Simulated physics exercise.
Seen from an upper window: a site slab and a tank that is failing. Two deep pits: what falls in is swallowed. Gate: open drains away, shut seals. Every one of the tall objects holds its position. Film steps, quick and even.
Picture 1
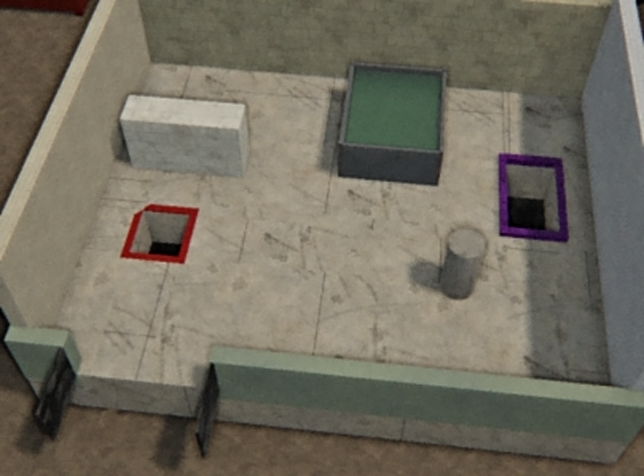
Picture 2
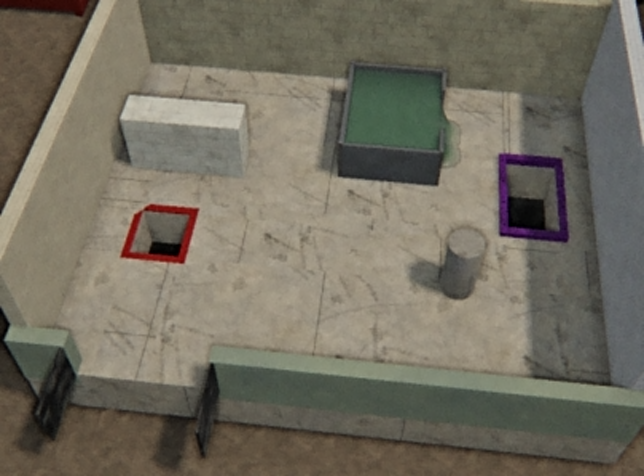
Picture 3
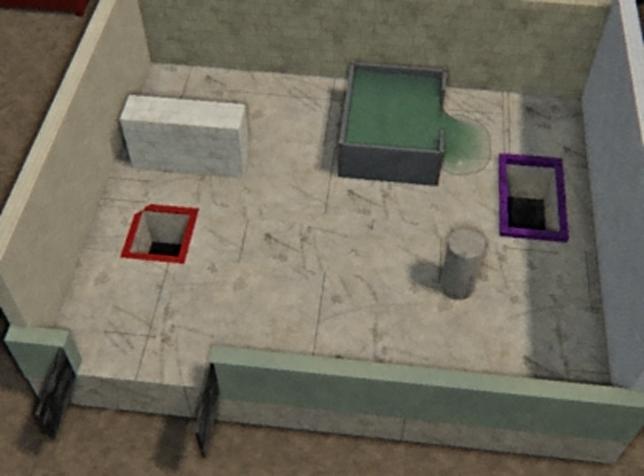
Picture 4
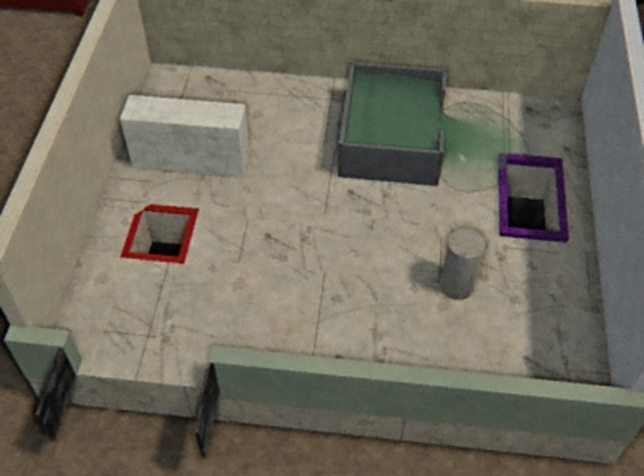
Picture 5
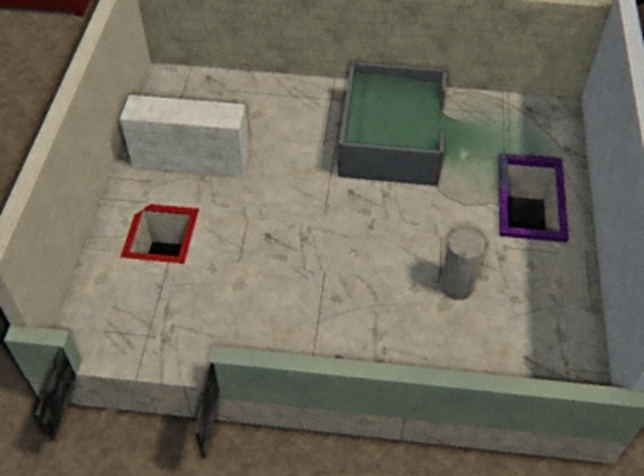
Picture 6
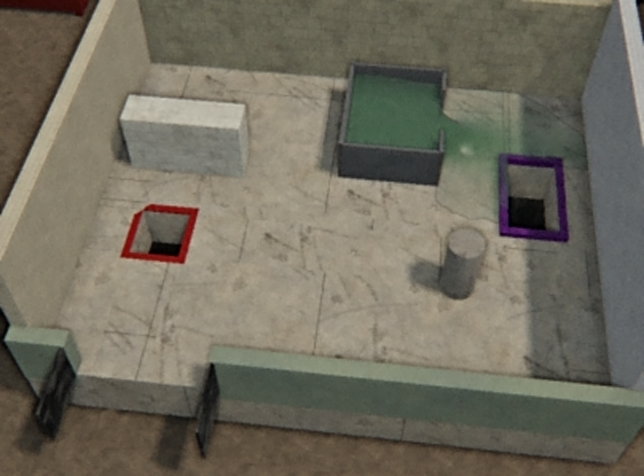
On a walled slab with two pits, a pale block and a short post, green water poured through a gap in the tank's right side and spread rightward across the floor, past the purple-edged pit's top edge.
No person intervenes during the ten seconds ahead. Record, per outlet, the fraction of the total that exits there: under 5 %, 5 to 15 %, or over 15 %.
At the end, I expect the gate to account for a fraction below five per cent, I expect the purple pit to account for upward of fifteen per cent, I expect the red pit to account for a fraction below five per cent.
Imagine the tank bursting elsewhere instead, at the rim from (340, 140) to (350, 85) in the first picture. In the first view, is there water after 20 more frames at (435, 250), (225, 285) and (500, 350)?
In the order asked: Out of reach, sodden, out of reach.
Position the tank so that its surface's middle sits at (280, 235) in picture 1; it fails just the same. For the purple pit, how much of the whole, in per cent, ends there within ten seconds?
Purple: About 10 %.
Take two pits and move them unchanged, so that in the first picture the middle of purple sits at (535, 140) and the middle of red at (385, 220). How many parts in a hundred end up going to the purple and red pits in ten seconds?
Per cent, approx.: Purple 40, red 0.
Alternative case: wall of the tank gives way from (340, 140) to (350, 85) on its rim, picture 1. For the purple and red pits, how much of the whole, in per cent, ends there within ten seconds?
Shares: Purple at 0 percent, red at 15 percent.
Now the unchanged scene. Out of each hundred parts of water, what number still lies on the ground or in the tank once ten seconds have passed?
I'd say roughly 80 percent.
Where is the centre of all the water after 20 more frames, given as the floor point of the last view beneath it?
Centre of the water: Near (463, 154).
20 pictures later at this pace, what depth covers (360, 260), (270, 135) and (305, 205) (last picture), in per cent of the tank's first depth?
In that order: 0, 0 and 0 per cent.
A moment on, water covers 15 % of the floor; the gate 0 %, the purple pit 6 %, the red pit 0 %.
Next, water covers 15 % of the floor; the gate 0 %, the purple pit 10 %, the red pit 0 %.
Then, water covers 25 % of the floor; the gate 0 %, the purple pit 15 %, the red pit 0 %.
Later, water covers 45 % of the floor; the gate 0 %, the purple pit 19 %, the red pit 0 %.
In the end, water covers 75 % of the floor; the gate 0 %, the purple pit 20 %, the red pit 0 %.
